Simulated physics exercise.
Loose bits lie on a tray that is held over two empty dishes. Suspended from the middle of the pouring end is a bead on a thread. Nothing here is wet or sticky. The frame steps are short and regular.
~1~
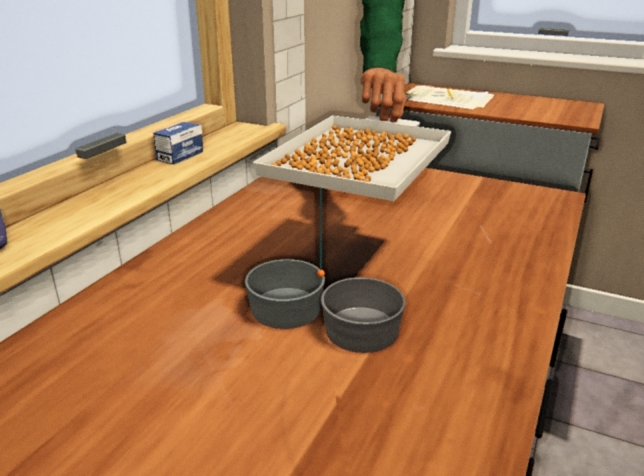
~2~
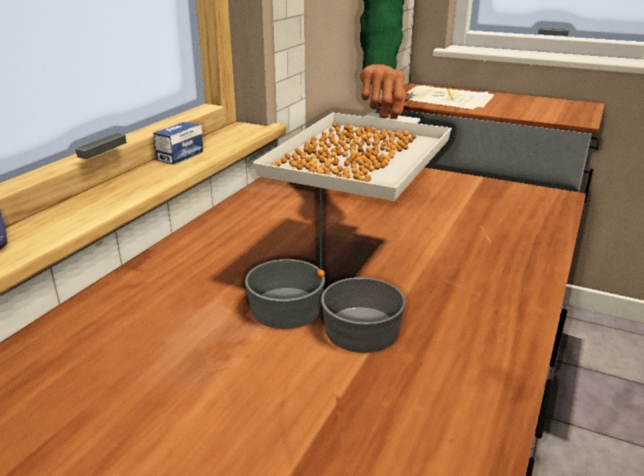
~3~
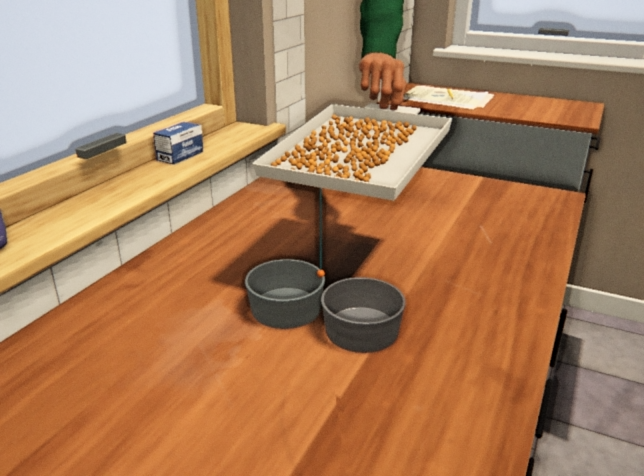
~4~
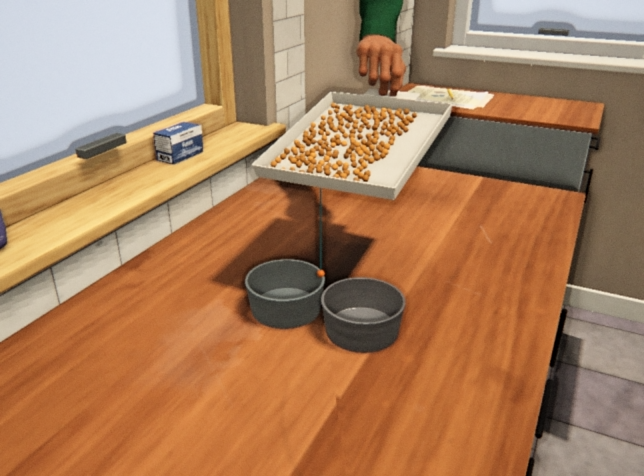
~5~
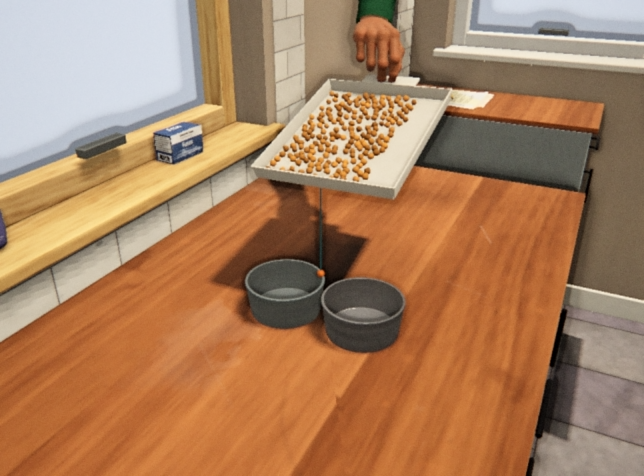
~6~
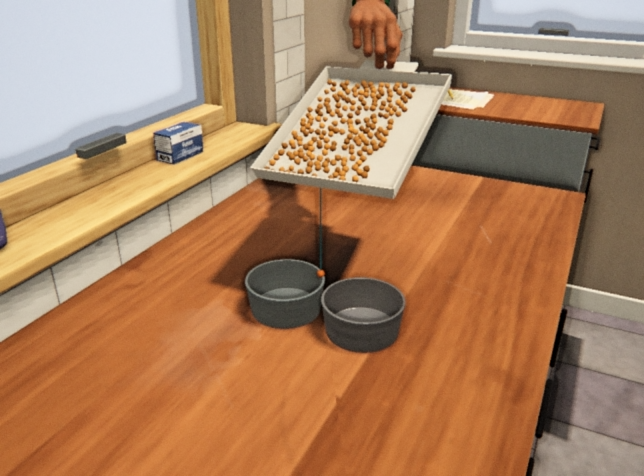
Kitchen counter by a window, a hand raising the far end of a tray of roasted chickpeas above two empty dishes.
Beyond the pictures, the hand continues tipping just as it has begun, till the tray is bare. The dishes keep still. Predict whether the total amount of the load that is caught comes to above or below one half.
It looks like most goes past the dishes, when all's done.
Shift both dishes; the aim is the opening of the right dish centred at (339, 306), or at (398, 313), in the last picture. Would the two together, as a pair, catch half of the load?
The bulk of it, then Short of half.
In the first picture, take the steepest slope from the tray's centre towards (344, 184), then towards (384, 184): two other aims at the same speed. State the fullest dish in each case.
In the first case it's the one on the right, in the second the one on the right.
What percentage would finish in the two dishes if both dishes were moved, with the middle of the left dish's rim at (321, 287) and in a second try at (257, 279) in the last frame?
It would be roughly 10 per cent, followed by roughly 50 per cent.
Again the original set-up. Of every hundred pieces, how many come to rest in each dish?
Final split: Left dish some 20 per cent, right dish some 10 per cent.
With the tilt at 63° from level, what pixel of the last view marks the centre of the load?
Mark it at roughly (313, 150) in the final frame.
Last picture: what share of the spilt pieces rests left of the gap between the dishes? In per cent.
90 %, roughly.
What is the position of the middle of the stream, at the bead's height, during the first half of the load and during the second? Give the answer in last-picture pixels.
Starting near (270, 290), moving on to near (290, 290).
Soon after the last picture, tray tipped steeply; all on the tray.
A little later, tray tipped past a quarter turn; nearly all on the tray; a stray few outside both; a stray few in the air.
Later still, tray tipped past a quarter turn; a small part in the right dish; about a quarter in the left dish; most outside both; a stray few in the air.
At rest, tray tipped past a quarter turn; a small part in the right dish; about a quarter in the left dish; most outside both.
